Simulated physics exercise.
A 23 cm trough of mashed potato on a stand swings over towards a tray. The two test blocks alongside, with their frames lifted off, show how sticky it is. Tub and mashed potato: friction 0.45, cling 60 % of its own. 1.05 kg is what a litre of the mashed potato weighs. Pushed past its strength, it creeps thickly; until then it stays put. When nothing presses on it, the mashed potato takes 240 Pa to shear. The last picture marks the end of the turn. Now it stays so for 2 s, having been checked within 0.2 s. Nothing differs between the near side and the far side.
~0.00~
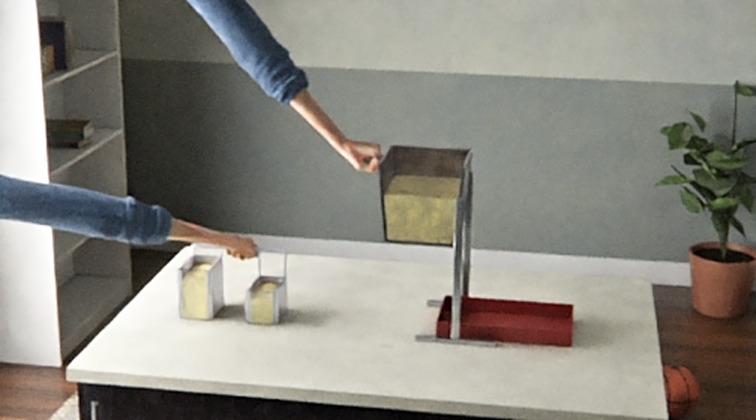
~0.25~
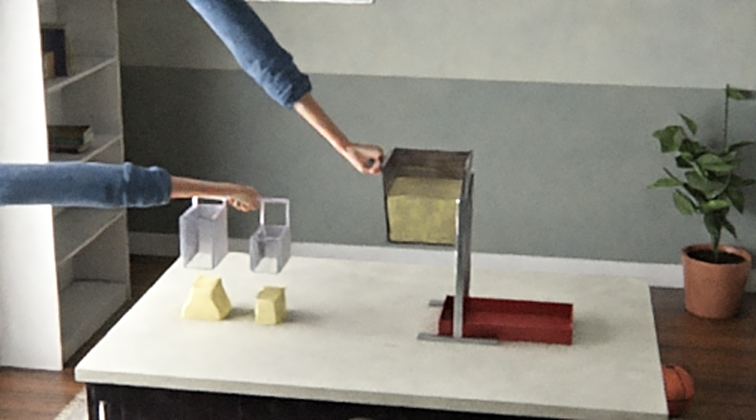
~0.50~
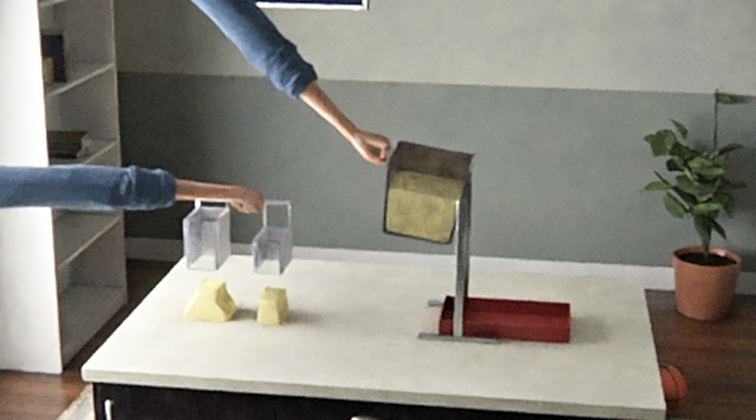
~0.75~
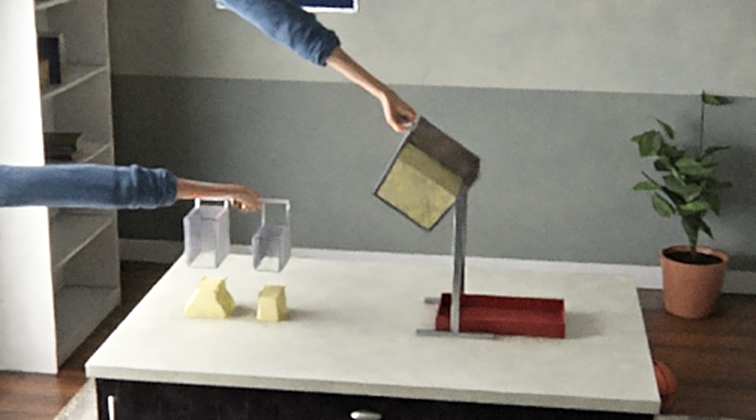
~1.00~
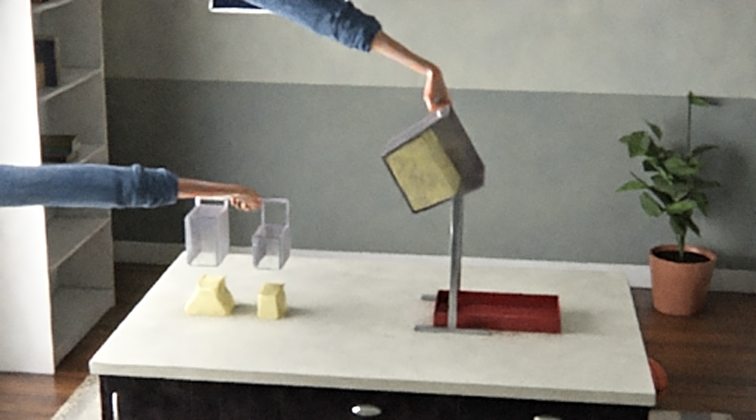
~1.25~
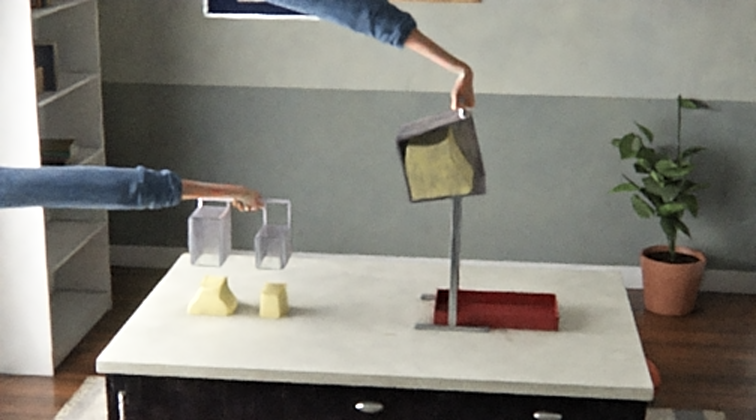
One hand lifted two clear molds off a pair of yellow blocks, the larger of which slumped a little, then another hand swung a trough of yellow mash over to the right on its stand.
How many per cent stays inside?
99 %.
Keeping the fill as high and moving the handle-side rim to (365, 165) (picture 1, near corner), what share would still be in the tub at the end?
In that case close to 75 %.
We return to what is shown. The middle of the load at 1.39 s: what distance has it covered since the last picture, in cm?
Some 2 cm.
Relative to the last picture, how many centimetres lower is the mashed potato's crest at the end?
3 cm or so.
After 1.39 s, the tub is at 76 degrees and holds 100 %.
After 1.56 s, the tub is at 76 degrees and holds 99 %.
After 1.73 s, the tub is at 76 degrees and holds 99 %.
After 1.90 s, the tub is at 76 degrees and holds 99 %.
After 3.25 s, the tub is at 76 degrees and holds 99 %.
